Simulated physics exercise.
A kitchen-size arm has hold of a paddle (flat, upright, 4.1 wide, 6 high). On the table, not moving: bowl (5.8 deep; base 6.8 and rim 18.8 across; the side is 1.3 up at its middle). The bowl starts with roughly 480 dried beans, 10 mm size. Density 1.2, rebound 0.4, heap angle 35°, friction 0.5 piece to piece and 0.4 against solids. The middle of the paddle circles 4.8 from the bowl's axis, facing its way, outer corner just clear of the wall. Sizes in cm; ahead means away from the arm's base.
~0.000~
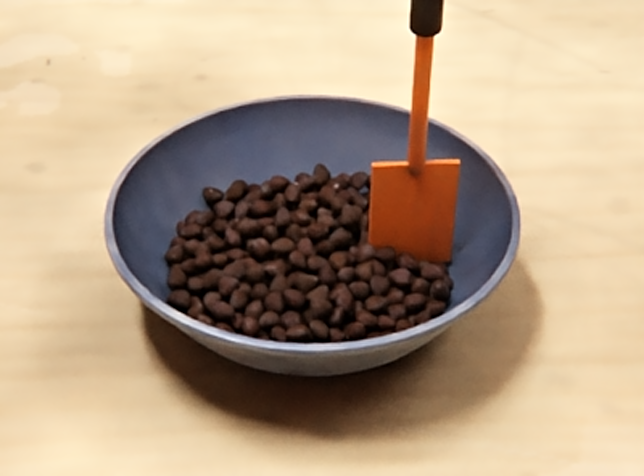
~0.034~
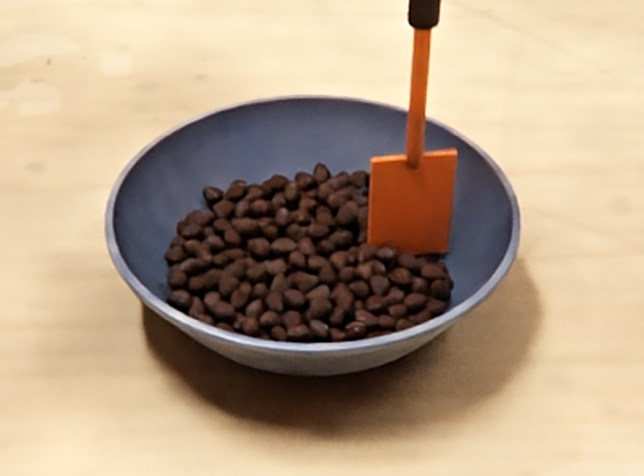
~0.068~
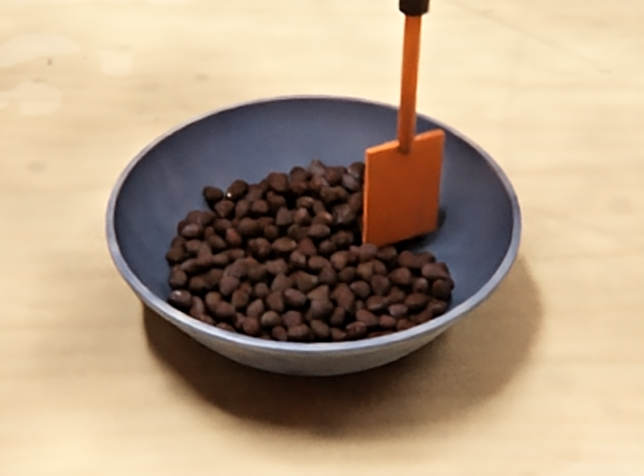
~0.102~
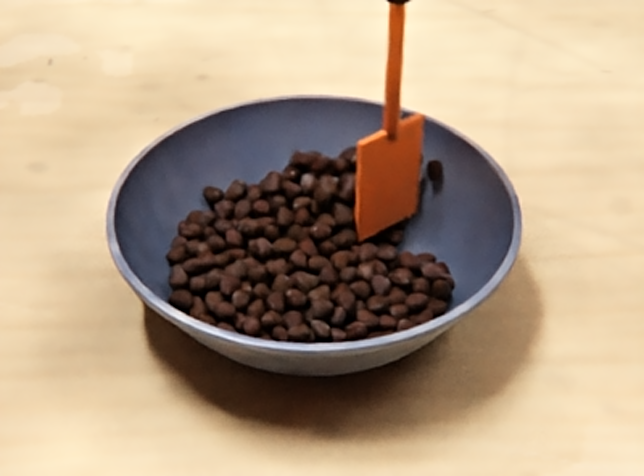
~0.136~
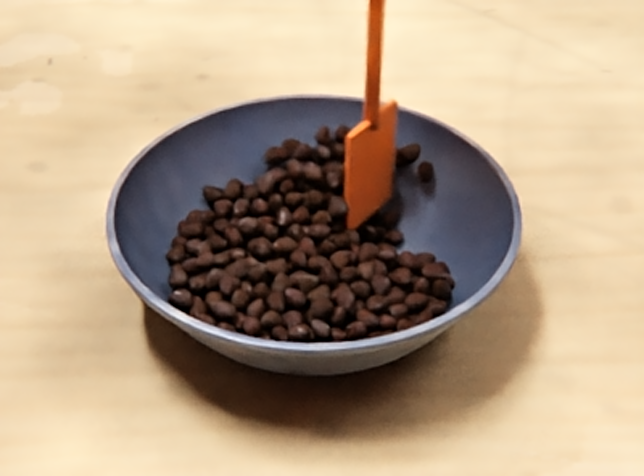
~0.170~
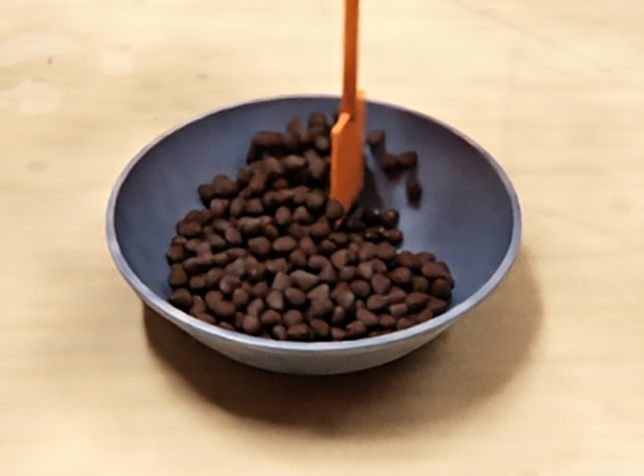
The clip shows an orange paddle standing in a gray-blue bowl of dark brown beans, sweeping from the right side toward the back while turning edge-on, pushing beans up the far wall and leaving a few scattered behind it.
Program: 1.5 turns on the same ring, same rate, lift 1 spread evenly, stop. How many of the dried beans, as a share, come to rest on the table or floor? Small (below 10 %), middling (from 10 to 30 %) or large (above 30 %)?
Answer: Small; below 10 % of the dried beans finish on the table or floor.
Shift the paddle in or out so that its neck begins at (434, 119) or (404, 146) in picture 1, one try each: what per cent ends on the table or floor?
About 5 and 5 per cent.
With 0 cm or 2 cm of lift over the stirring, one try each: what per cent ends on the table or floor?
About 15 and 5 per cent.
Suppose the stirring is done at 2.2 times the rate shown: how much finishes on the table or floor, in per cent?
About 35 per cent.
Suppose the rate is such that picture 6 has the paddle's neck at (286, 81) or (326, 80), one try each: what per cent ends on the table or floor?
Some 20 and 10 per cent.
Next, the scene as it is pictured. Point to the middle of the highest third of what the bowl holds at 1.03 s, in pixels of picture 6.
At about (291, 176).
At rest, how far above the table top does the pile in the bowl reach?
Some 6.5 cm.
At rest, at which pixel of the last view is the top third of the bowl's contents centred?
Near (228, 270).
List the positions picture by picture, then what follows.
The paddle neck at (418, 136), 0° round; upper third of the load around (305, 250), from x 175 to 445, top at y 175; 478 in the bowl, in the first picture.
The paddle neck at (416, 129), 6° round; upper third of the load around (305, 249), from x 175 to 445, top at y 175, in the second picture.
The paddle neck at (407, 114), 21° round; upper third of the load around (314, 239), from x 175 to 445, top at y 170, in the third picture.
The paddle neck at (393, 102), 35° round; upper third of the load around (311, 235), from x 175 to 445, top at y 155, in the fourth picture.
The paddle neck at (373, 91), 50° round; upper third of the load around (307, 231), from x 175 to 445, top at y 135, in the fifth picture.
The paddle neck at (350, 84), 65° round; upper third of the load around (299, 223), from x 175 to 445, top at y 120; 478 in the bowl, in the sixth picture.
After 0.60 s, 251° round, highest piece 8 above the table; 470 in the bowl, 6 on the table or floor, 2 in flight or on the tool.
After 1.03 s, 78° round, highest piece 7 above the table; 456 in the bowl, 22 on the table or floor.
After 1.45 s, 180° round, highest piece 7 above the table; 450 in the bowl, 28 on the table or floor.
After 2.15 s, 180° round, highest piece 7 above the table; 450 in the bowl, 28 on the table or floor.
In the end, 450 in the bowl, 28 on the table or floor. That is 6 % on the table or floor.
